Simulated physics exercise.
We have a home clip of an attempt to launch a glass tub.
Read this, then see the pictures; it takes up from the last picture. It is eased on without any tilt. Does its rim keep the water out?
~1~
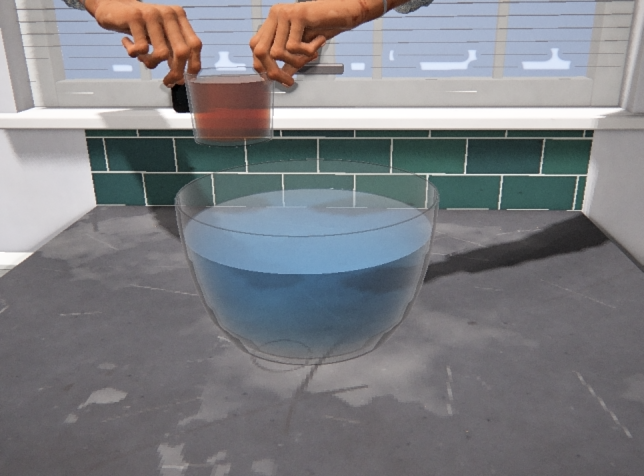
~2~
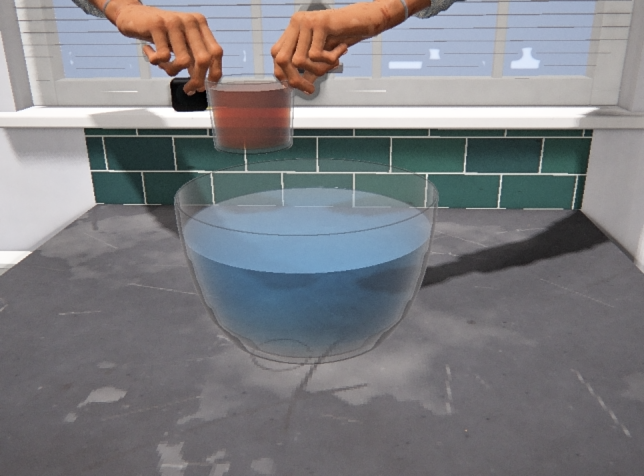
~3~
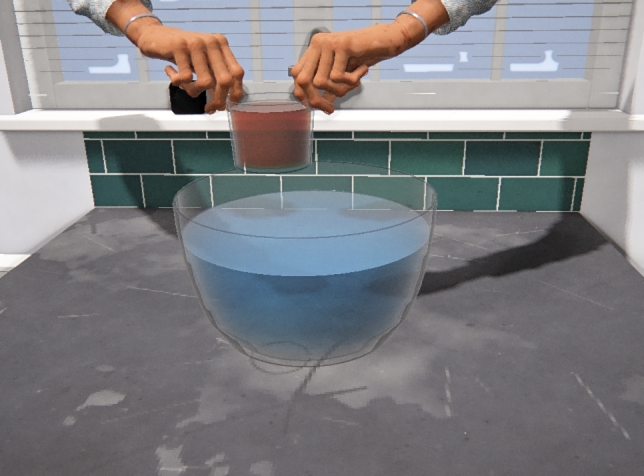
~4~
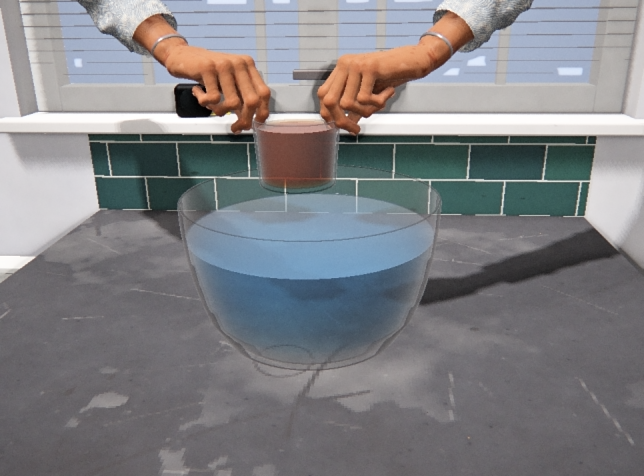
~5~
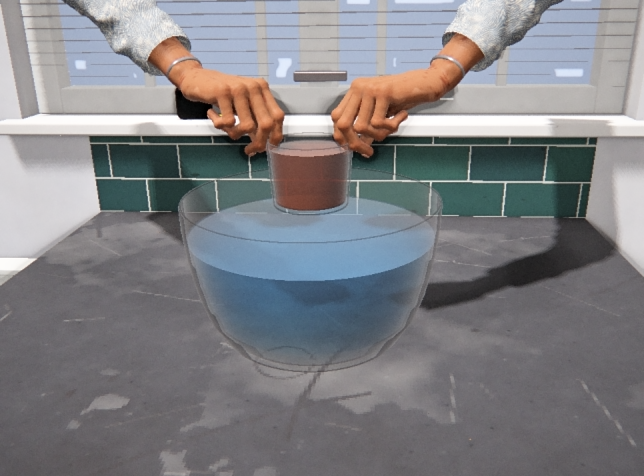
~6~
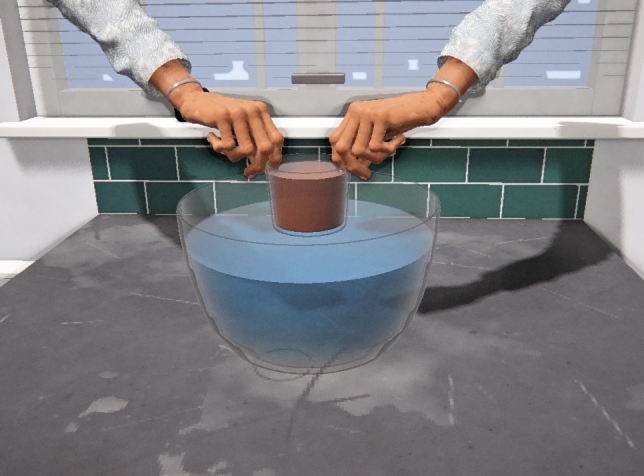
No, it fills and goes under.
Soon after, the tub dips into the water.
Later, water pours in over its rim.
In the end, the tub lies on the bottom.
